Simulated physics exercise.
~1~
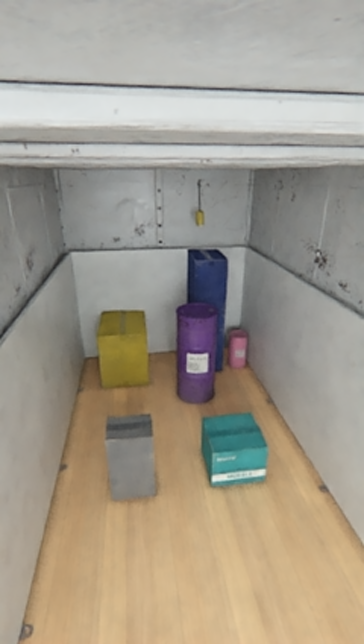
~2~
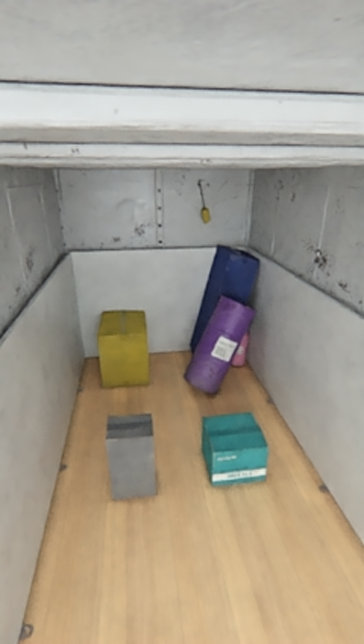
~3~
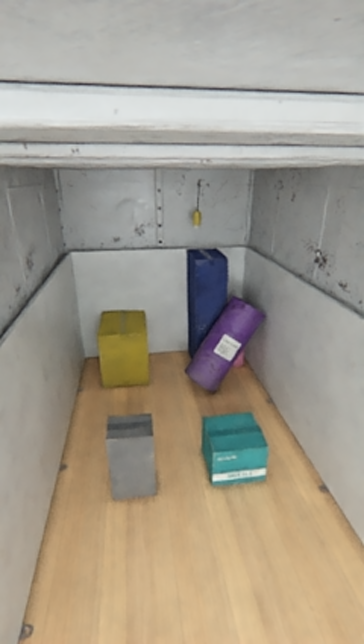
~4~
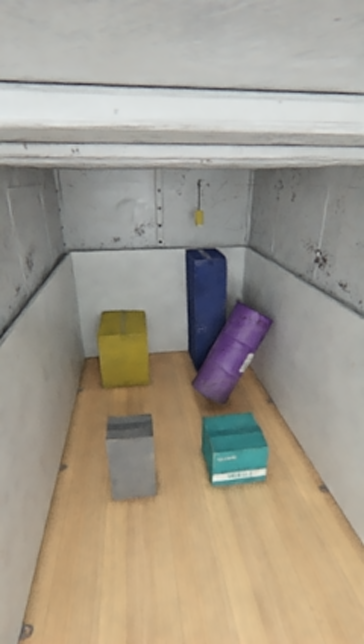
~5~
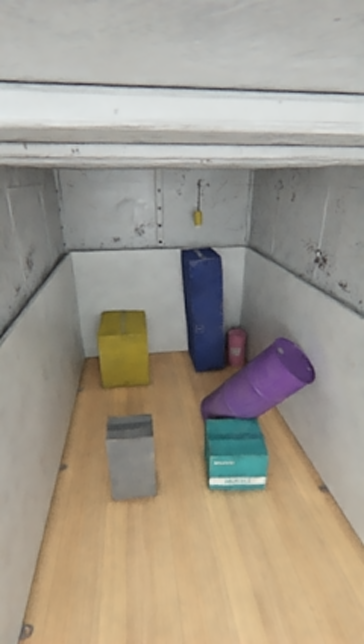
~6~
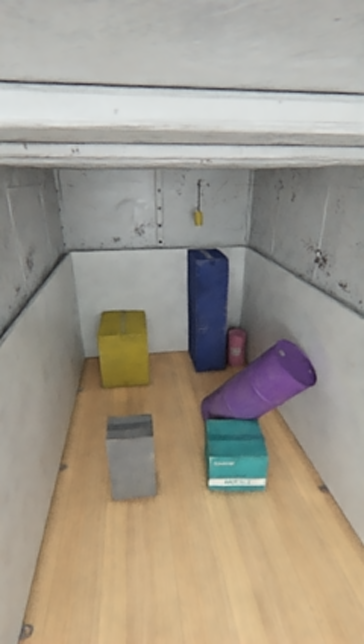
The purple drum tips right and ends leaning hard, while the blue box tilts and rights itself.
